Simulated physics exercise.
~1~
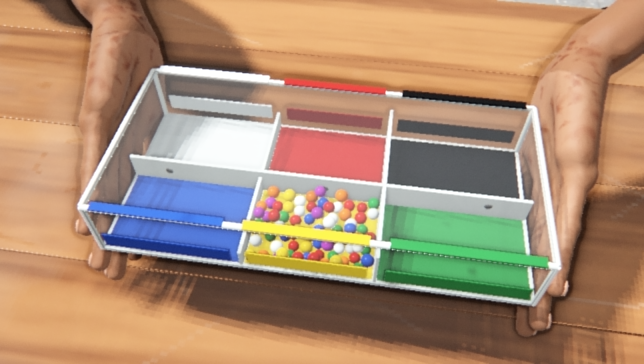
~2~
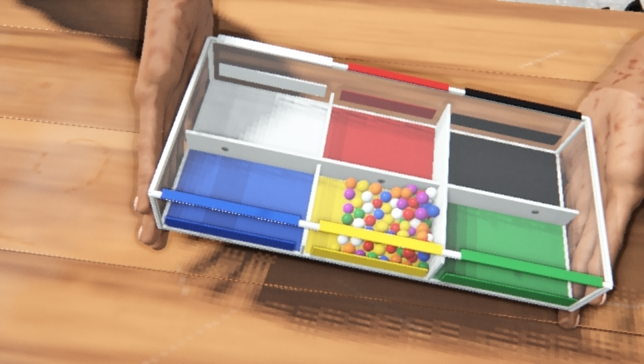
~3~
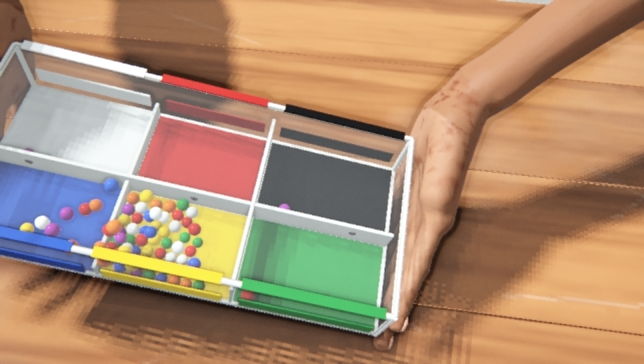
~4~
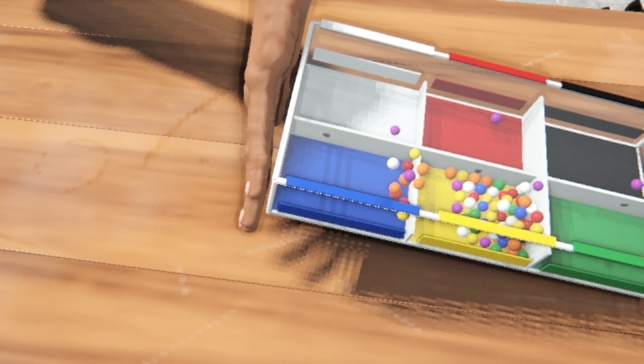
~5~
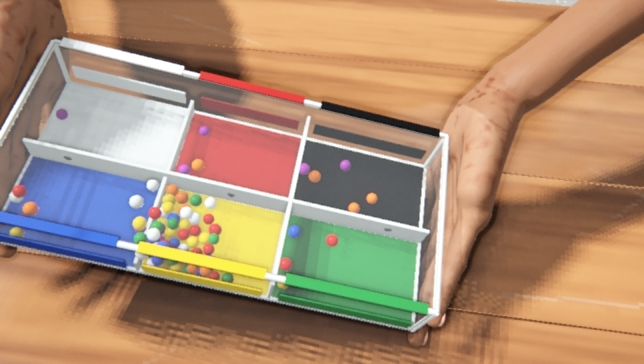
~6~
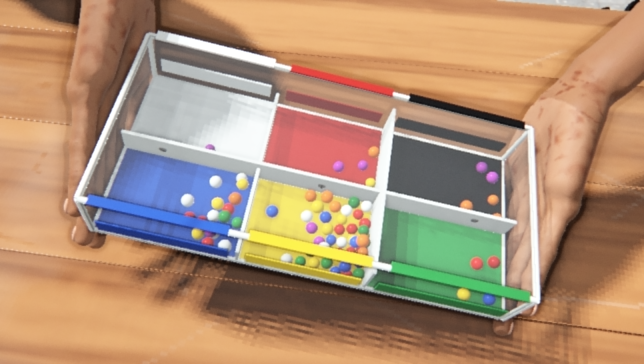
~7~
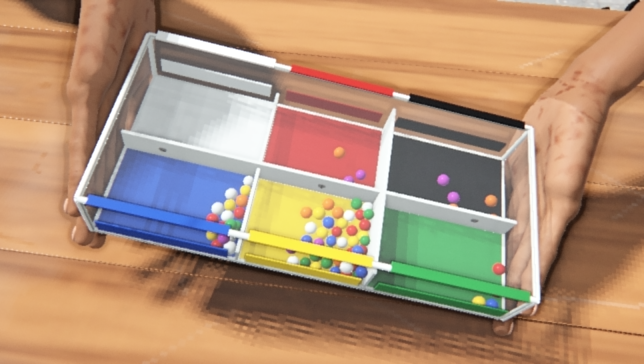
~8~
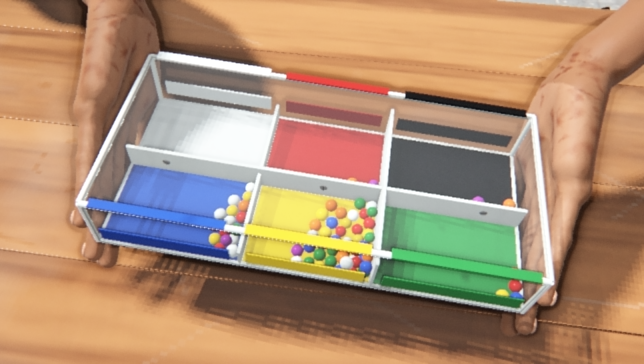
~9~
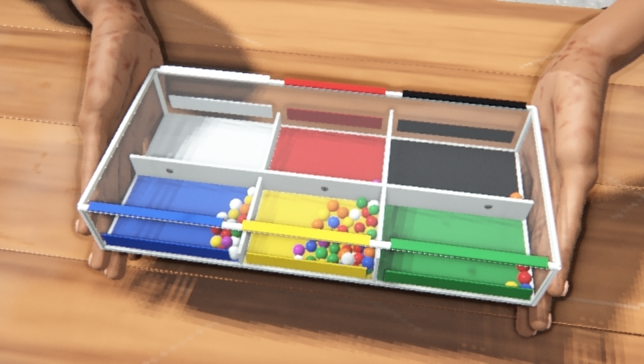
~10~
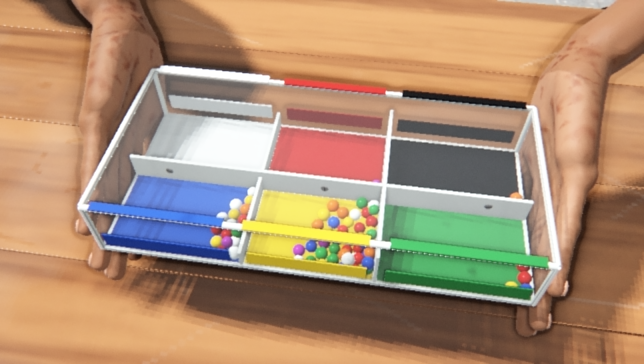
Two hands tilted a clear-lidded box of colorful beads and shook it from side to side, scattering some from the yellow compartment into others, then leveled it and held still, with most beads in yellow and a smaller cluster in blue.
